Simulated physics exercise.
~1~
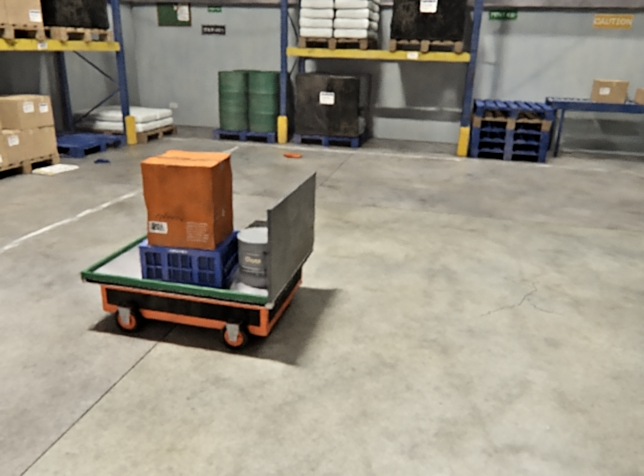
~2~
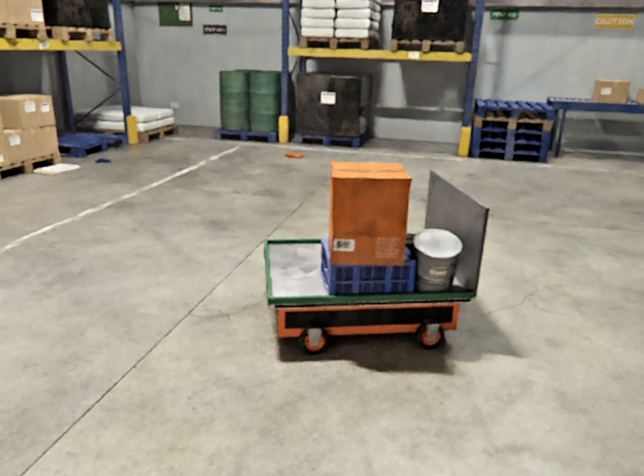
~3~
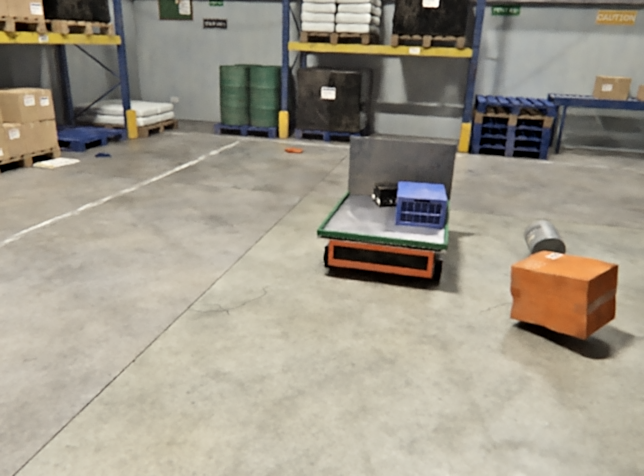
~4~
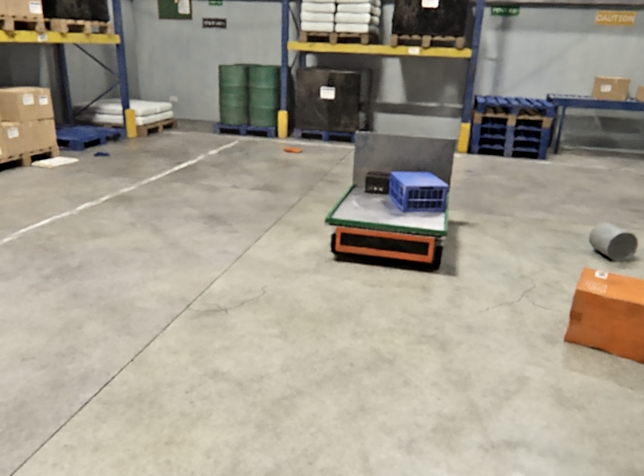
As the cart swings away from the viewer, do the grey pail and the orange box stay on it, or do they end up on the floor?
Both end up on the floor. The orange box and the grey pail come off the right side of the cart as it turns and finish lying on their sides.
A low delivery cart with an orange base, a green rim and a tall grey board at its front rolls rightward across a concrete warehouse floor, seen from a slightly raised, gently swaying view. It carries a tall orange box, a blue crate and a grey pail, with storage racks and green drums behind. The cart swings away from the viewer, and the orange box and pail go off its right side. Both tumble to the floor and travel farther right. At the end they lie on their sides, while the blue crate and a small black box remain aboard.
